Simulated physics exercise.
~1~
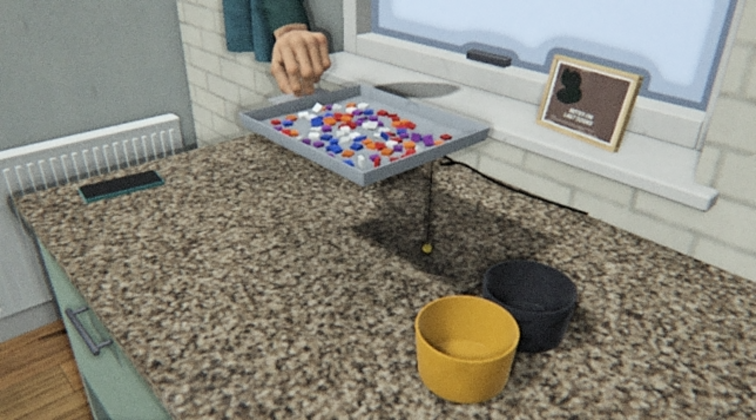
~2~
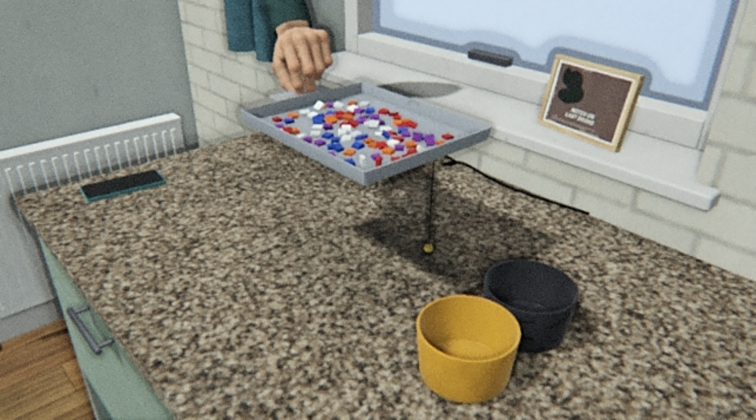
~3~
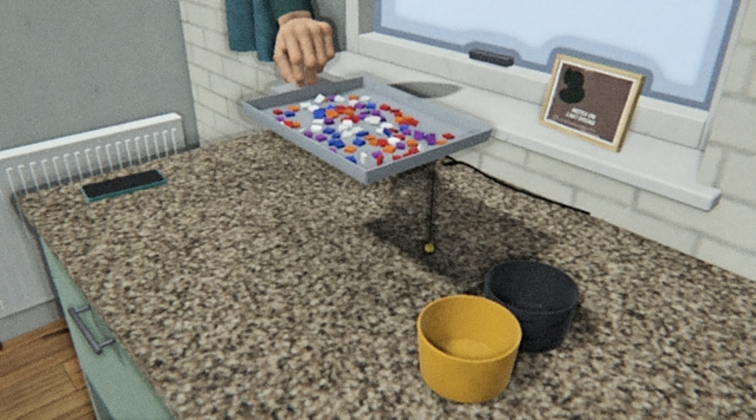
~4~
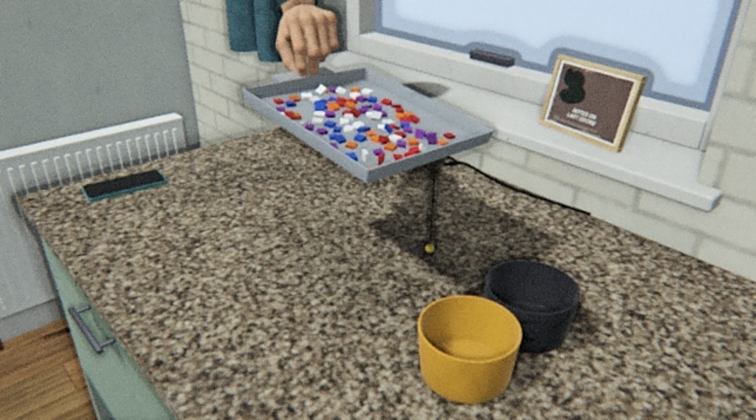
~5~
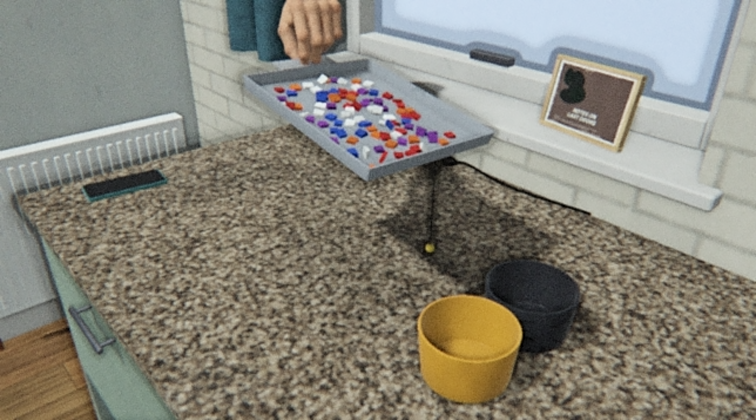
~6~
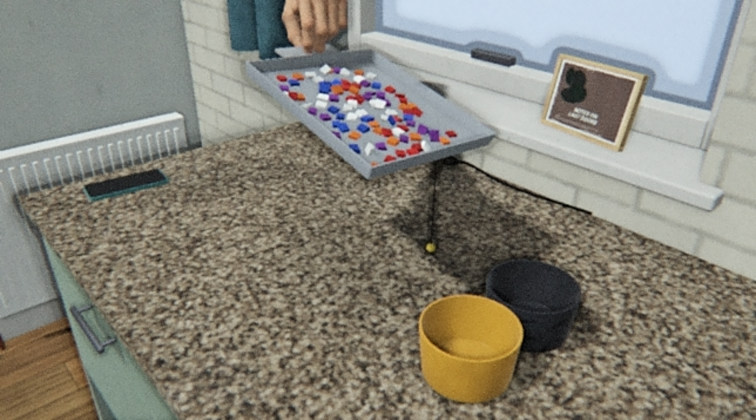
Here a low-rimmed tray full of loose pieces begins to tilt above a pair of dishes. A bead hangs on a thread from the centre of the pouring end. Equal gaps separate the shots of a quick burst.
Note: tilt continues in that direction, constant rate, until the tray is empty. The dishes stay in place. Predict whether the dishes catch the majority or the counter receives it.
The counter receives the majority.
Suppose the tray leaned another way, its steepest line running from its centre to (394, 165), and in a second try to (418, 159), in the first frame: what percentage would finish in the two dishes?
In order, 0 in a hundred and 10 in a hundred.
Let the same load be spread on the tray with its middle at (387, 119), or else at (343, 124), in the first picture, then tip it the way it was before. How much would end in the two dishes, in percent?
Close to 0 per cent, followed by close to 10 per cent.
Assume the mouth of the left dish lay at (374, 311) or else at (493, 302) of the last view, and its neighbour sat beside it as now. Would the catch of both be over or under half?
Earlier try a minority share, later try a minority share.
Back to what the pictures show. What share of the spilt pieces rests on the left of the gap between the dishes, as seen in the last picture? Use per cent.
Around 70 per cent, give or take.
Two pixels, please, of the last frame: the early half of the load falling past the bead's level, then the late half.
It passes near (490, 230) first and then near (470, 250).
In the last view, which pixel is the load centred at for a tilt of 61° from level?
Near (449, 131).
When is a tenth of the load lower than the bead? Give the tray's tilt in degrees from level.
Close to 105 degrees, I reckon.
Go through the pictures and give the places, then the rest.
In the first picture, corners of the pouring end near (364, 171) and (487, 127), level; middle of the load near (345, 130), mosaic tiles; left dish near (505, 372); right dish near (566, 324); bead on its thread near (427, 248).
In the second picture, corners of the pouring end near (365, 170) and (488, 127), level; middle of the load near (346, 128).
In the third picture, corners of the pouring end near (367, 169) and (490, 128), tipped barely, lowest at the right corner; middle of the load near (347, 124).
In the fourth picture, corners of the pouring end near (368, 168) and (491, 130), tipped a little, lowest at the right corner; middle of the load near (349, 118).
In the fifth picture, corners of the pouring end near (370, 167) and (492, 131), tipped a little, lowest at the right corner; middle of the load near (350, 111).
In the sixth picture, corners of the pouring end near (372, 165) and (493, 133), tipped clearly, lowest at the right corner; middle of the load near (352, 104); left dish near (509, 371); right dish near (570, 324).
Shortly afterwards, tray tipped steeply; all but a few on the tray; only a few in the air.
Next, tray tipped past a quarter turn; the bulk on the tray; a little outside both; only a few in the air.
Some moments later, tray tipped past a quarter turn; only a few in the left dish; only a few in the right dish; all but a few outside both.
In the end, tray tipped past a quarter turn; only a few in the left dish; only a few in the right dish; all but a few outside both.
